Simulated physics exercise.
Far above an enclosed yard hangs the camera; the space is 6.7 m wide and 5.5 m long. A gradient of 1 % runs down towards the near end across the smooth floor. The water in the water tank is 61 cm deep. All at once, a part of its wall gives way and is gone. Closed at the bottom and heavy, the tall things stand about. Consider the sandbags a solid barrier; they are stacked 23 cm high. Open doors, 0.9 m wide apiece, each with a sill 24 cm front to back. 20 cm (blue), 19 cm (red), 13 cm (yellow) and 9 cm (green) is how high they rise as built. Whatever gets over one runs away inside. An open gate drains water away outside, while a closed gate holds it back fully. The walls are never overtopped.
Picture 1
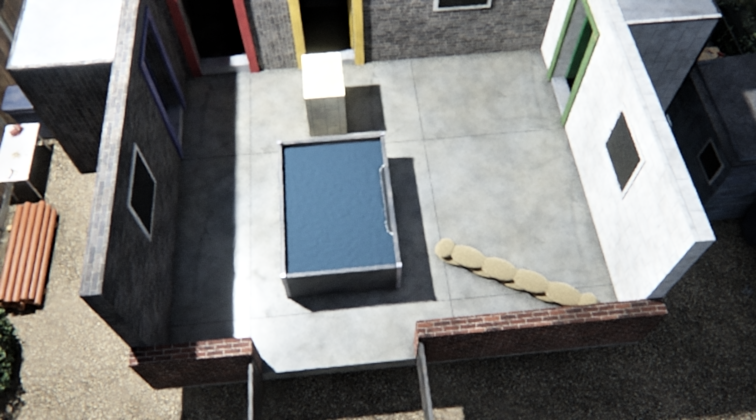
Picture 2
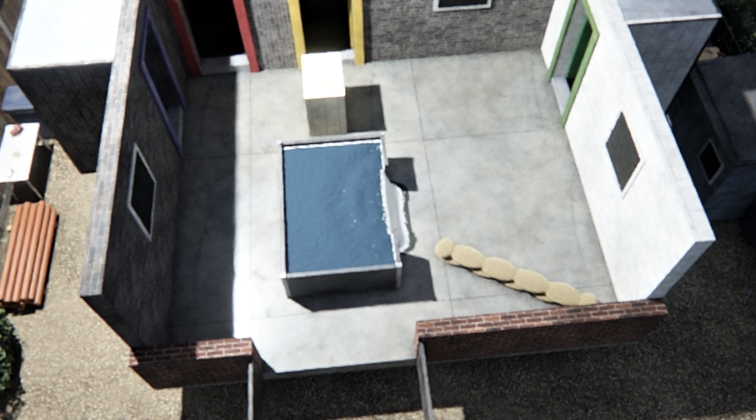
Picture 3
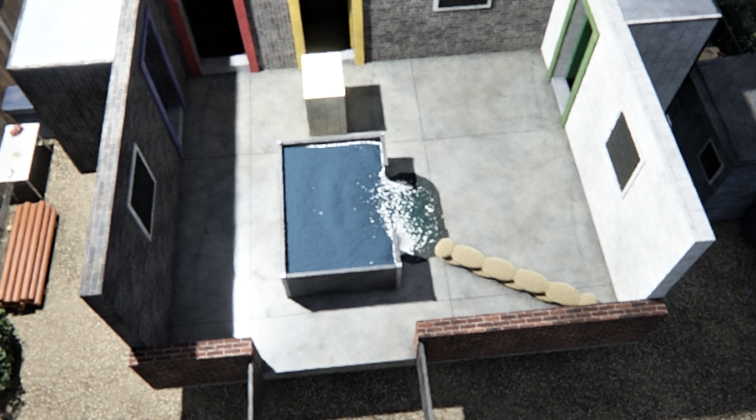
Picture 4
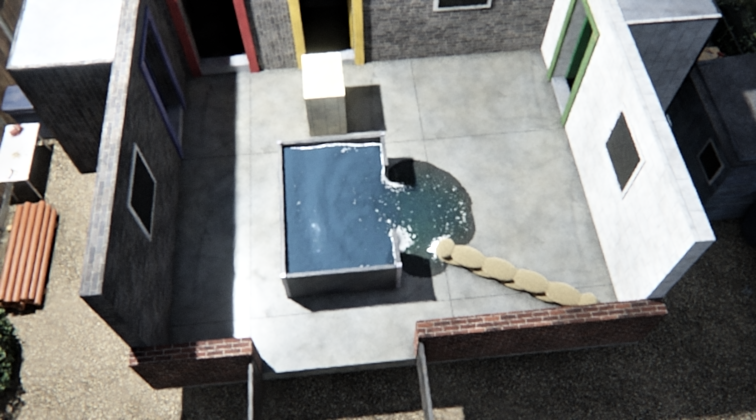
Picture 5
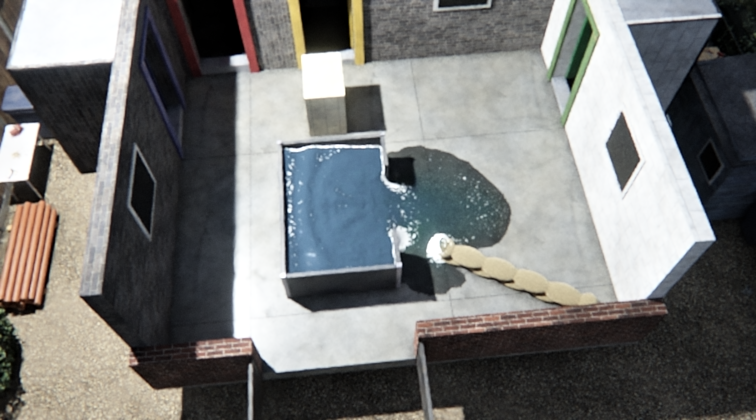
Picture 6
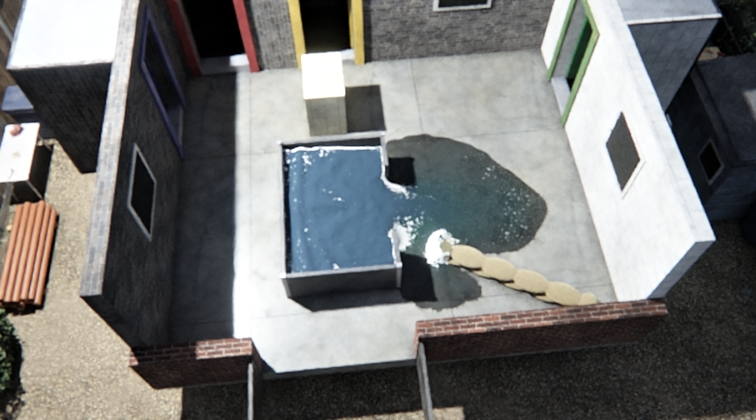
Water tank in a walled yard bursting open on its right side, water pouring out and spreading across the floor past sandbags.
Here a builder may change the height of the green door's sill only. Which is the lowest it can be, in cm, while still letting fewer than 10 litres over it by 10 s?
No lower than about 12.5 cm.
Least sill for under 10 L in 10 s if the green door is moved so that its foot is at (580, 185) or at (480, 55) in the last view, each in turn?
In turn: Roughly 25 cm, roughly 12.0 cm.
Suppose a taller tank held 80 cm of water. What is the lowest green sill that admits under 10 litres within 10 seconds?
Roughly 17 cm high.
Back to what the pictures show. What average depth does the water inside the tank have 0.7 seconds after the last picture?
I'd put it at some 40 centimetres on average.
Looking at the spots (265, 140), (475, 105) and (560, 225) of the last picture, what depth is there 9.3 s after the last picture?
Depth: About 3, 9, 8 cm.
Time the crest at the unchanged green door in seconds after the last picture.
Peak: Close to 1.6 s.
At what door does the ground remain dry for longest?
The answer is the blue door.
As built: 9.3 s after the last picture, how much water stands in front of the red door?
About 5.0 centimetres.
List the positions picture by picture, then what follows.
The first picture shows the water tank at (336, 204) is whole and still, 61 cm deep; the green door at (571, 61) is dry.
In the second picture, water pours out at (388, 212) and has run 0.3 m, to (409, 246); about 8 cm deep outside, 61 cm at the back.
In the third picture, the gap is at (388, 213), the front 0.8 m out at (442, 236); the back of the water tank holds 61 cm.
In the fourth picture, water pours out at (388, 213) and has run 1.3 m, to (470, 227); about 9 cm deep outside, 60 cm at the back.
In the fifth picture, water pours out at (388, 213) and has run 1.9 m, to (506, 217); about 7 cm deep outside, 52 cm at the back.
In the sixth picture, water pours out at (388, 213) and has run 2.5 m, to (541, 211); about 5 cm deep outside, 53 cm at the back; 1.9 m in a straight line remain to the green door at (571, 61).
Then, 0.7 s after the last picture water covers 30 % of the floor, deepest (32 cm) near (438, 240); it has not reached the green door.
Then, 2.3 s after the last picture water covers 40 % of the floor, deepest (33 cm) near (623, 321); 12 cm at the green door, 13 litres in over its 9 cm sill.
Then, 9.3 s after the last picture water covers 90 % of the floor, deepest (12 cm) near (352, 67); 9 cm at the green door, 49 litres in over its 9 cm sill.
At the green door as built, the water peaked near 16 cm, 1.5 s after the last picture.
Run again over the same 10 s with other heights there, 18 litres in over 11.5 cm, 6 litres over 13.5 cm. The limit of 10 litres is kept from about 12.5 cm up.
